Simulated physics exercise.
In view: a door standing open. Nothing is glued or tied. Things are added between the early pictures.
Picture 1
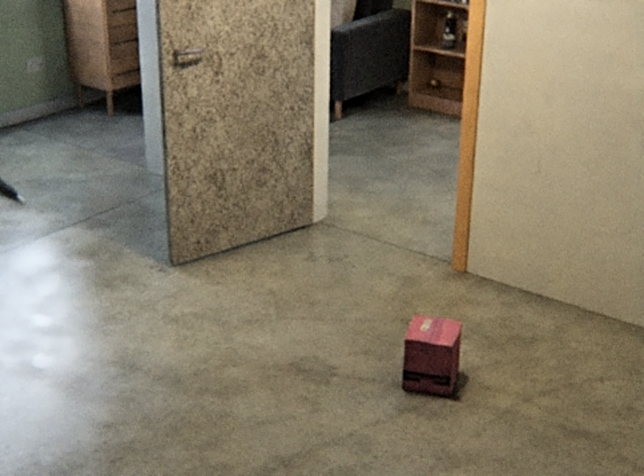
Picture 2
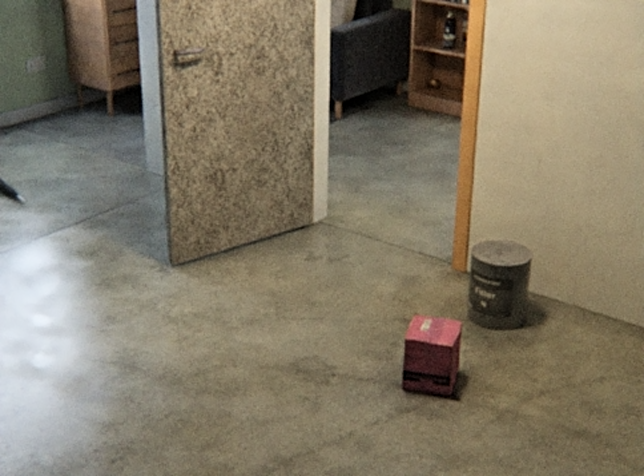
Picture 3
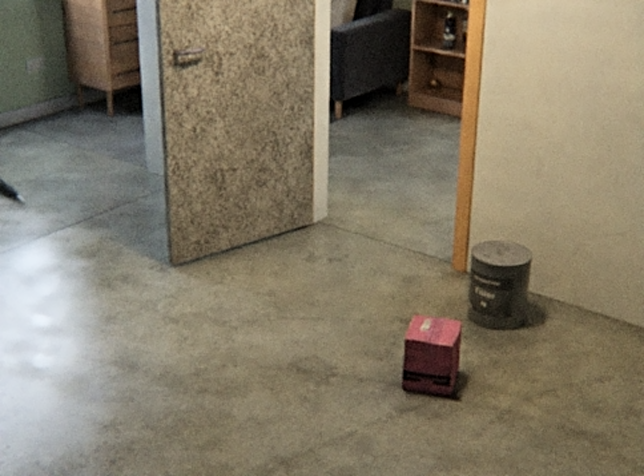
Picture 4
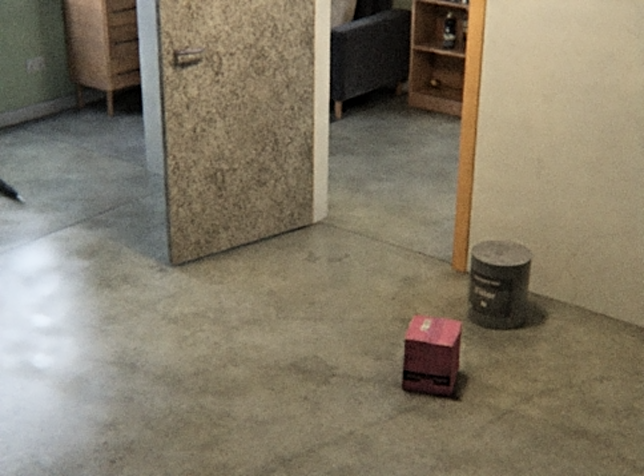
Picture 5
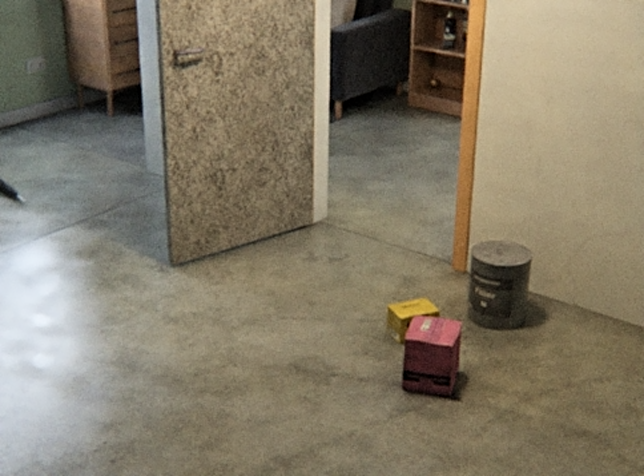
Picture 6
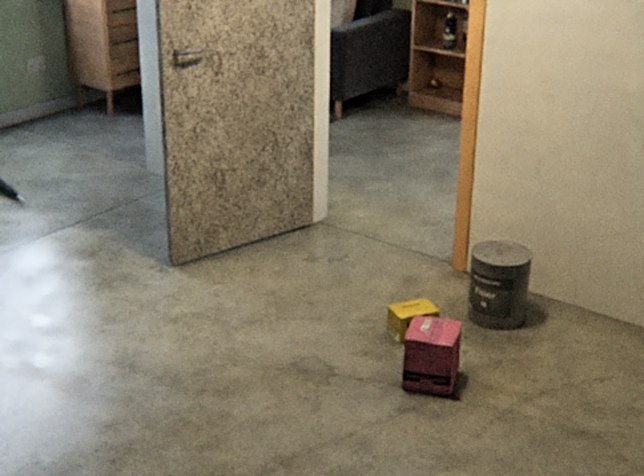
In a room with a concrete floor and a wide-open door, a pink parcel sat alone until a grey pail appeared by the wall, then a yellow box behind the parcel; nothing else moved.
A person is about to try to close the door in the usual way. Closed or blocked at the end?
The door shuts.
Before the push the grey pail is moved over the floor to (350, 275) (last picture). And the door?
Then it jams.
Then, 0.70 s later than the last frame, door 80° open.
Then, 1.20 s later than the last frame, door 48° open.
Then, 1.70 s later than the last frame, door 15° open.
When it is over, door 0° open; all 3 as before. End places, in pixels of the last picture, yellow box near (413, 321).
